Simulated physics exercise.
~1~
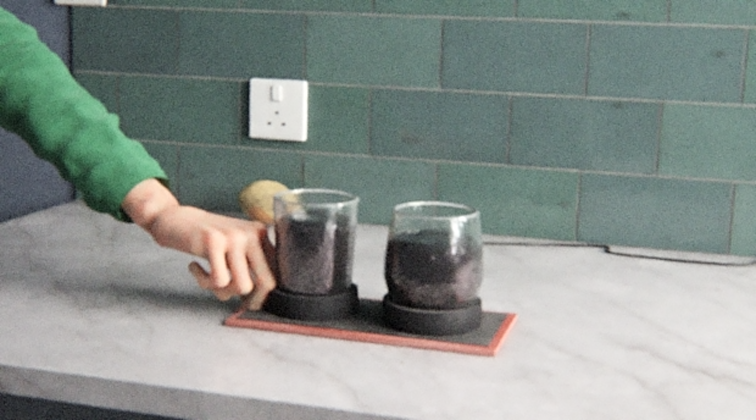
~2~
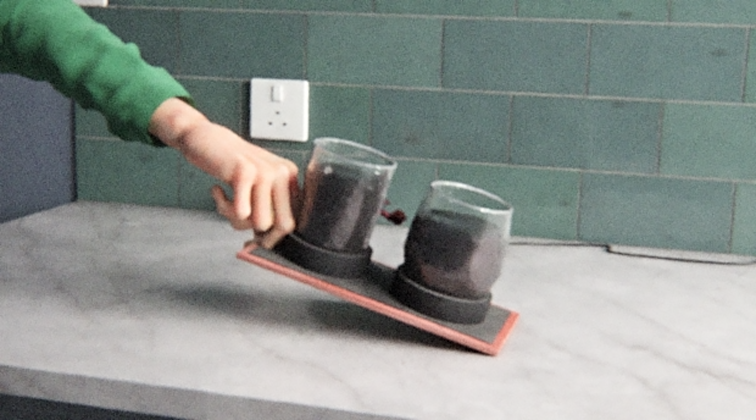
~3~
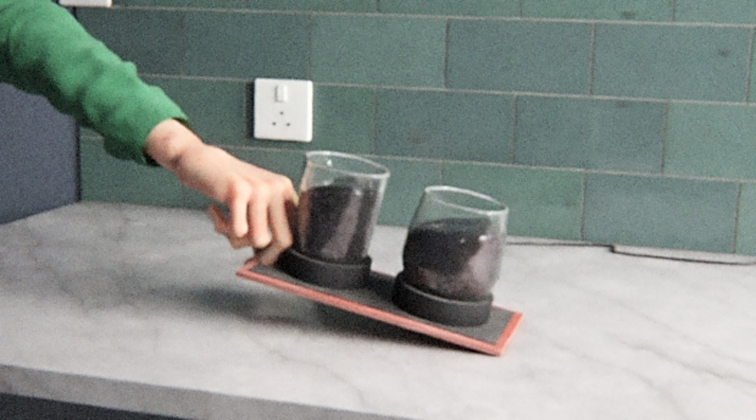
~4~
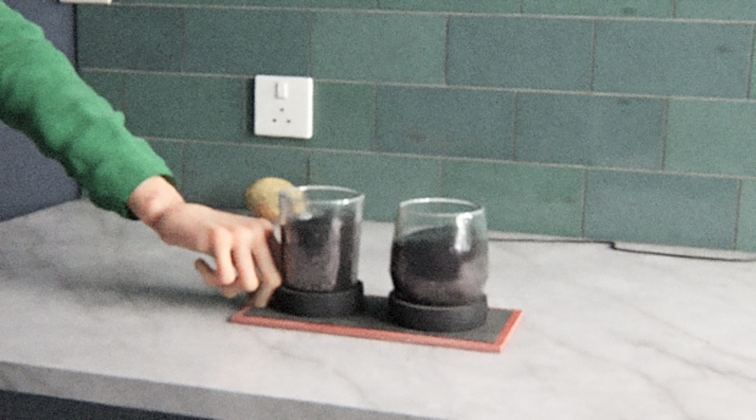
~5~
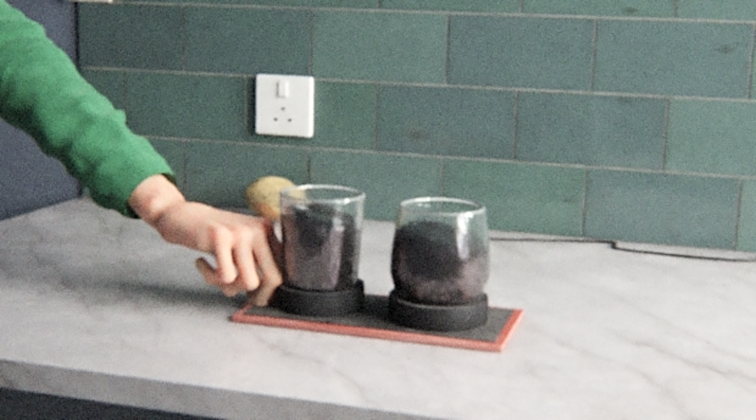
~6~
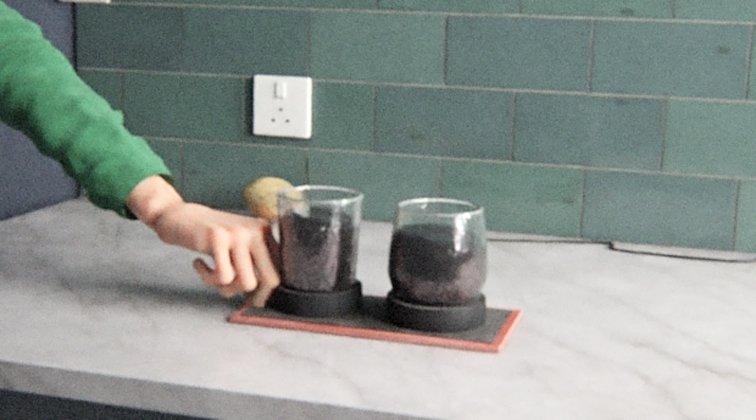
The clip opens on a dark, red-edged tray lying flat on a pale marbled worktop, with a hand in a green sleeve at its left end. Two open glasses of dark wine, the right one round-bellied, stand in black holders. The hand lifts the left edge so the tray slopes down to the right, and a small dark red splash appears beside the left glass. The hand then lowers the edge, easing the slope until the tray is flat again. It ends with both glasses upright in their holders, still holding wine, and the hand resting beside them.
